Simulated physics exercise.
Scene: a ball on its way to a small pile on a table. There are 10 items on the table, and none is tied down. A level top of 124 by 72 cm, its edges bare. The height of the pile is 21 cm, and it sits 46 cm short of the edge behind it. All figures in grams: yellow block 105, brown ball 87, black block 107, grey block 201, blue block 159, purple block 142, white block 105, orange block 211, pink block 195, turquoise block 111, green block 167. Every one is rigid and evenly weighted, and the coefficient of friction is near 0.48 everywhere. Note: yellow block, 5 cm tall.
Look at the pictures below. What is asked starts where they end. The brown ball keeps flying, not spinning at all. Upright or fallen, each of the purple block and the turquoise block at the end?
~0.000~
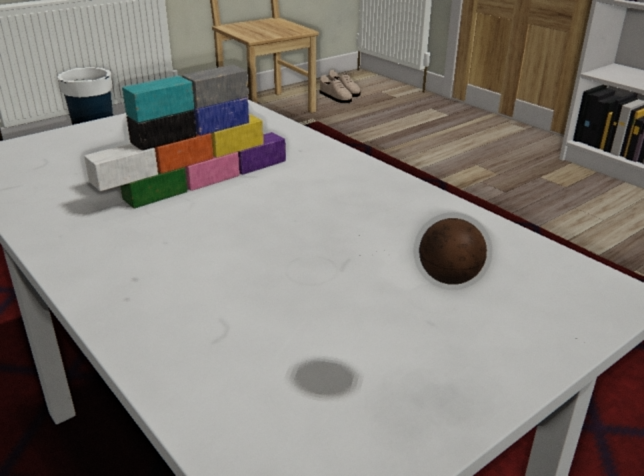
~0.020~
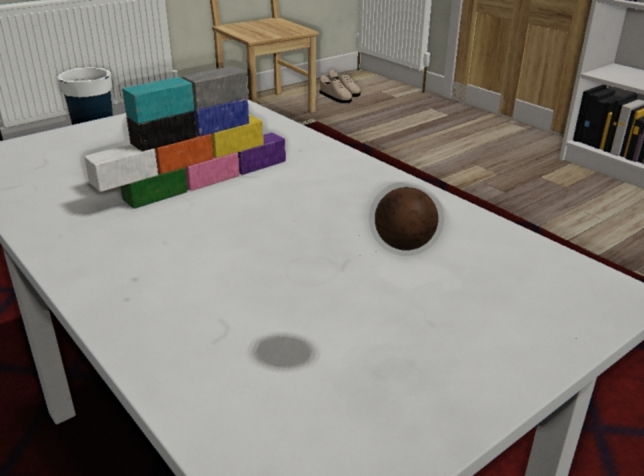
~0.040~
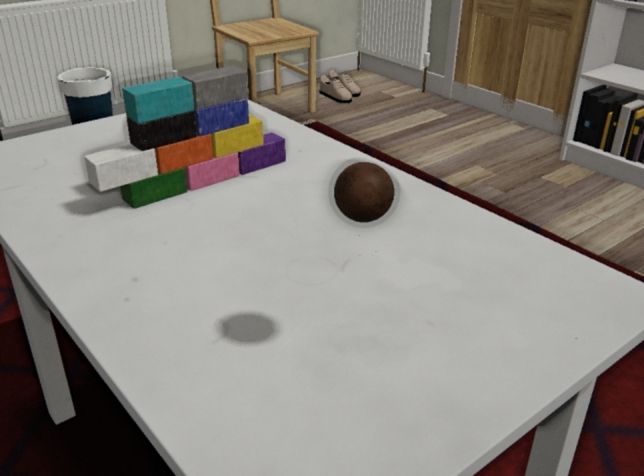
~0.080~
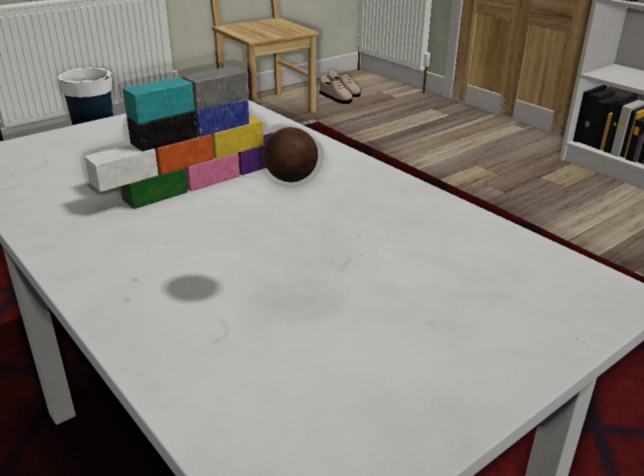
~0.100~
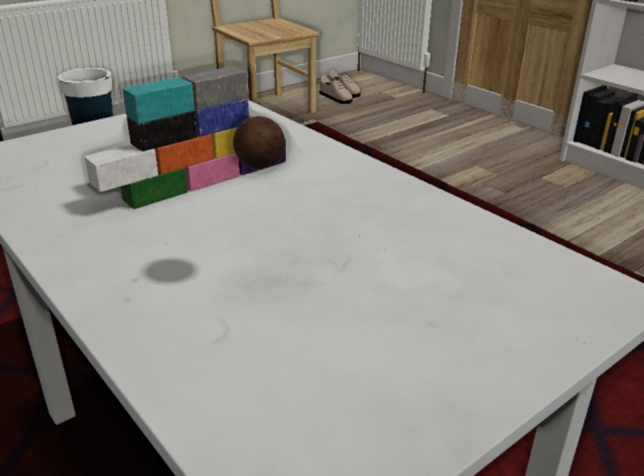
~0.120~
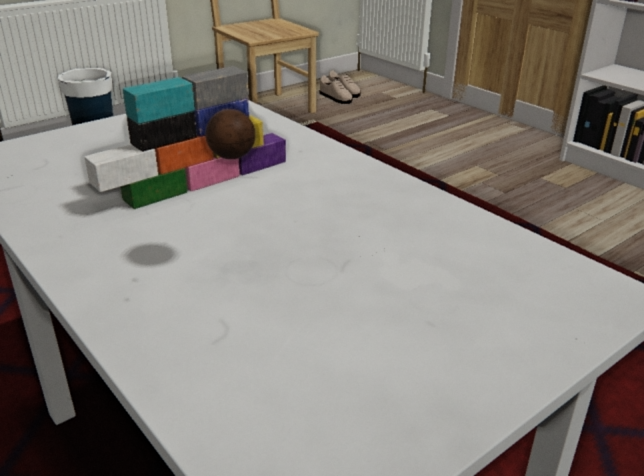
One by one: My guess is the purple block stays vertical. My guess is the turquoise block ends up overturned.
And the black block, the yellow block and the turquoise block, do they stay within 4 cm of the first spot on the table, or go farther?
Well, the black block winds up somewhere else; the yellow block remains where it was; and the turquoise block winds up somewhere else.
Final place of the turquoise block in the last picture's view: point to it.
About (109, 148).
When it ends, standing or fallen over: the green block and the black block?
Well, the green block holds steady, and the black block tumbles down.
Around 0.32 s, brown ball near (98, 130); turquoise block at 19° to upright near (137, 96); black block at 21° to upright.
Around 0.42 s, brown ball near (78, 166); turquoise block on its side near (125, 125); black block on its side.
Finally (1.1 s), on their side or leaning hard on the table, black block and turquoise block; the other 8 still in place (within 4 cm). Final places as that camera would see them, purple block near (258, 154), turquoise block near (109, 148).
